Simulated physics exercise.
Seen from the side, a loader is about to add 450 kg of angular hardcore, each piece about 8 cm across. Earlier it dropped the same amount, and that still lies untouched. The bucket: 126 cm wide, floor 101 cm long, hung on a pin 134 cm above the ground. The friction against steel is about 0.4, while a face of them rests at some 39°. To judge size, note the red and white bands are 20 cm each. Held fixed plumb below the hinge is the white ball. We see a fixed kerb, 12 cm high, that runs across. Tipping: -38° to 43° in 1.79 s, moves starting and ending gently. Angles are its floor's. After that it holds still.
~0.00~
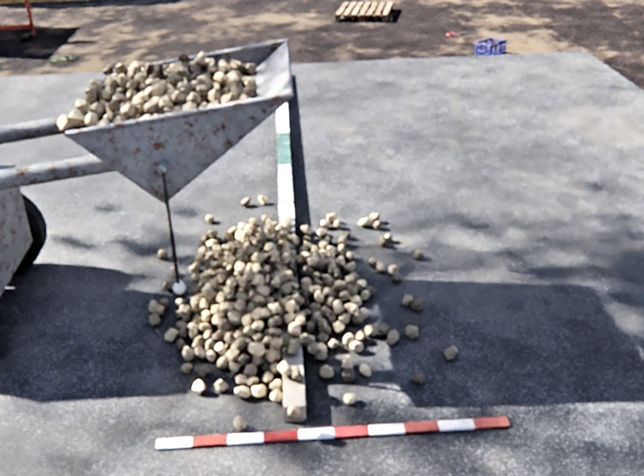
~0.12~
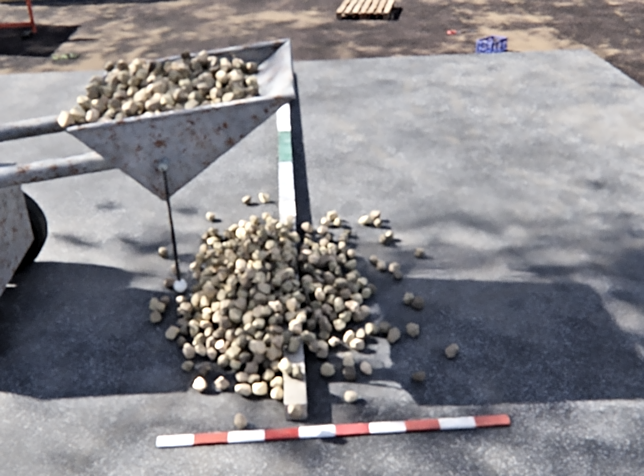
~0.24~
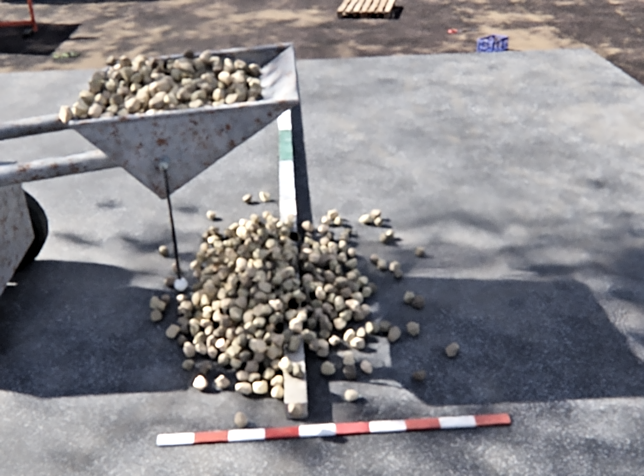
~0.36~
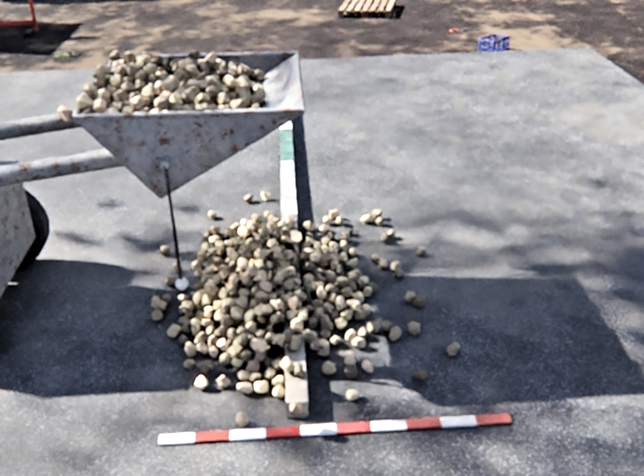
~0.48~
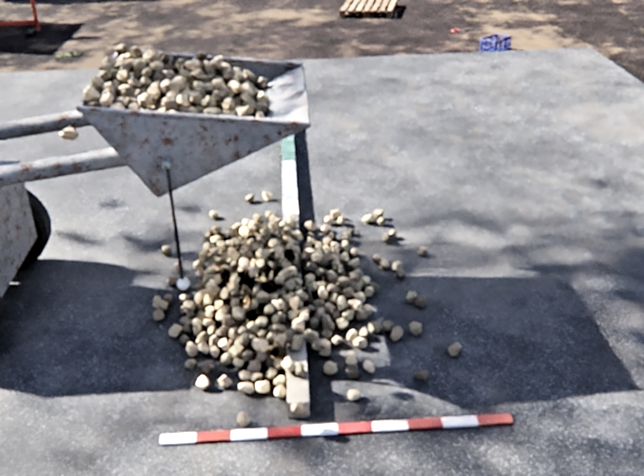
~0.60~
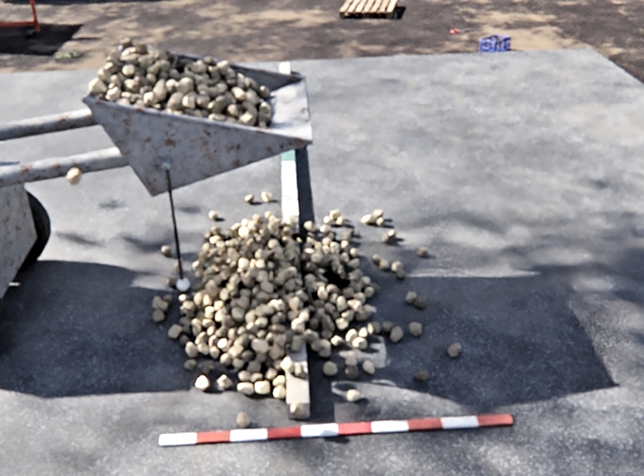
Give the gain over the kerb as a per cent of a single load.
90 %.
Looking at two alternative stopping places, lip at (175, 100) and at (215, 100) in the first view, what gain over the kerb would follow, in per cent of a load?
The first position would add some 5 per cent, the second some 25.
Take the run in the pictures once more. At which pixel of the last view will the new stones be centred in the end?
The middle lies near (345, 273) in the last picture.
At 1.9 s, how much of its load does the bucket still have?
Reading: Near 35 % of the load.
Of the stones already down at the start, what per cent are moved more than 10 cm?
Near 5 per cent, I reckon.
After 1.3 s the floor is at 30°; in per cent of one load, 100 in the bucket, 78 on this side of the kerb, 22 over the kerb; the foremost stones are at (413, 285).
After 1.9 s the floor is at 43°; in per cent of one load, 35 in the bucket, 100 on this side of the kerb, 65 over the kerb; the foremost stones are at (413, 285).
After 2.2 s the floor is at 43°; in per cent of one load, 2 in the bucket, 98 on this side of the kerb, 100 over the kerb; the foremost stones are at (449, 276).
After 5.0 s the floor is at 43°; in per cent of one load, 0 in the bucket, 88 on this side of the kerb, 112 over the kerb; the foremost stones are at (512, 275). Net gain over the kerb, 90.
